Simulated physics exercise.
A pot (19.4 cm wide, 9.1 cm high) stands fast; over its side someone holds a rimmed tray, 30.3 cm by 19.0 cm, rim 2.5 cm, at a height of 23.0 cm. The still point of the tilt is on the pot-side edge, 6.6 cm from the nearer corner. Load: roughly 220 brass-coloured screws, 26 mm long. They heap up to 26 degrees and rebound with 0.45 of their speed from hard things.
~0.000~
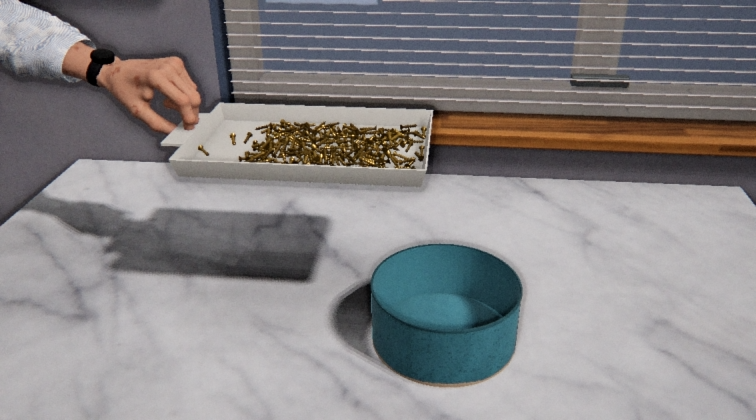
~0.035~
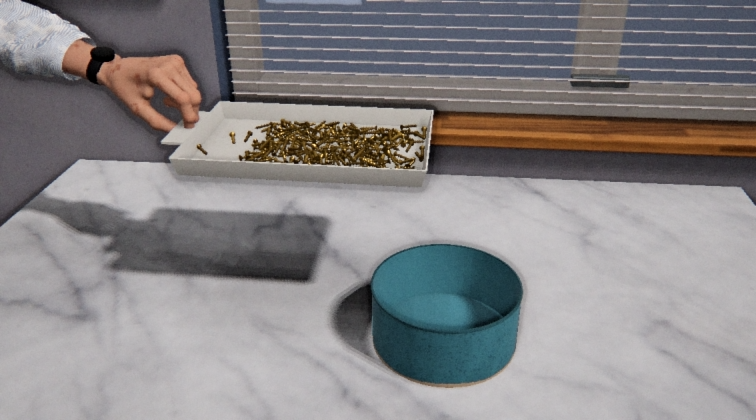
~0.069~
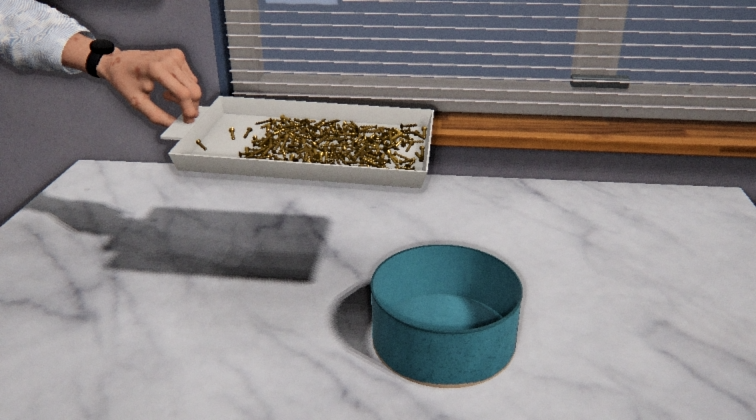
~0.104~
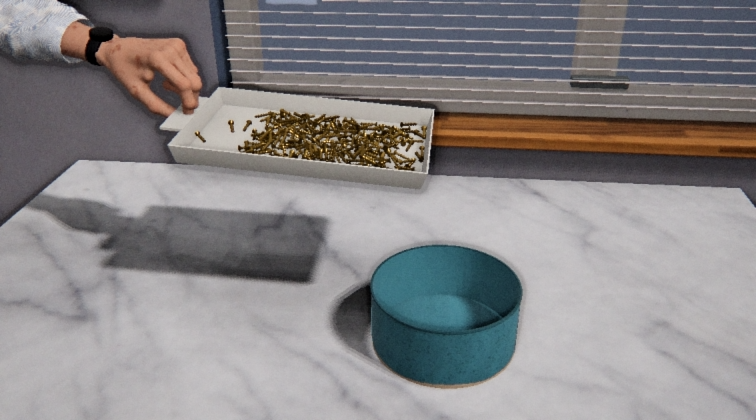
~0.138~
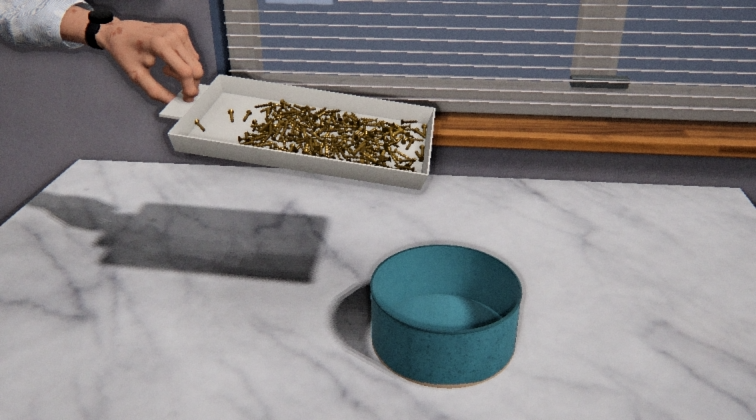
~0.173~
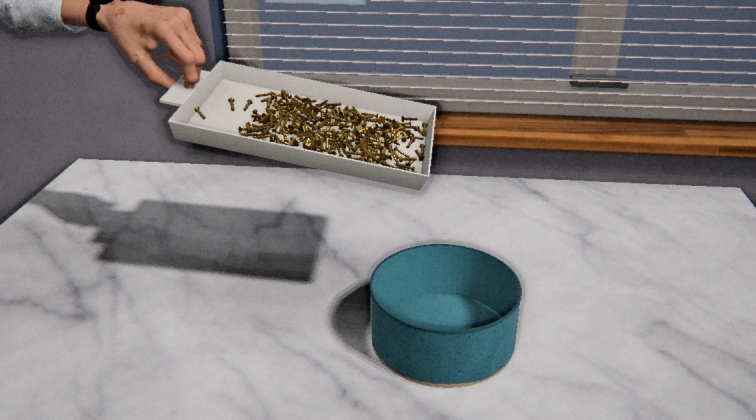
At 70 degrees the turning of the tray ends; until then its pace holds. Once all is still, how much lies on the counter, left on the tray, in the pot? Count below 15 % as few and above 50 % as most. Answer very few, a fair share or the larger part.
Counter very few, tray a fair share, pot the larger part.
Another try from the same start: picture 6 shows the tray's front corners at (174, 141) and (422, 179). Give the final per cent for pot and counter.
Pot 60, counter 10.
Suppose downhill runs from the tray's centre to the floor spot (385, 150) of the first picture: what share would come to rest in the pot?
About 30 per cent.
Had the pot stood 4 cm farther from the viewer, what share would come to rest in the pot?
In that case some 70 per cent.
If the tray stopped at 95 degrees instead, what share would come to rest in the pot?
In that case some 90 per cent.
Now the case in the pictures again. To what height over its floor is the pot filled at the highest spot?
Roughly 2.0 cm.
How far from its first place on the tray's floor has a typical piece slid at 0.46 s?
Roughly 2 cm.
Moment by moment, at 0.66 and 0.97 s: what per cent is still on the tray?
In turn: 100, 40.
After 0.46 s, tilt 40 degrees; the tray holds 100 %, the pot 0 %.
After 0.66 s, tilt 60 degrees; the tray holds 100 %, the pot 0 %.
Then, at 0.97 s, tilt 70 degrees; the tray holds 40 %, the pot 40 %.
In the end, at 2.3 s, counter 5 %, tray 35 %, pot 60 %.
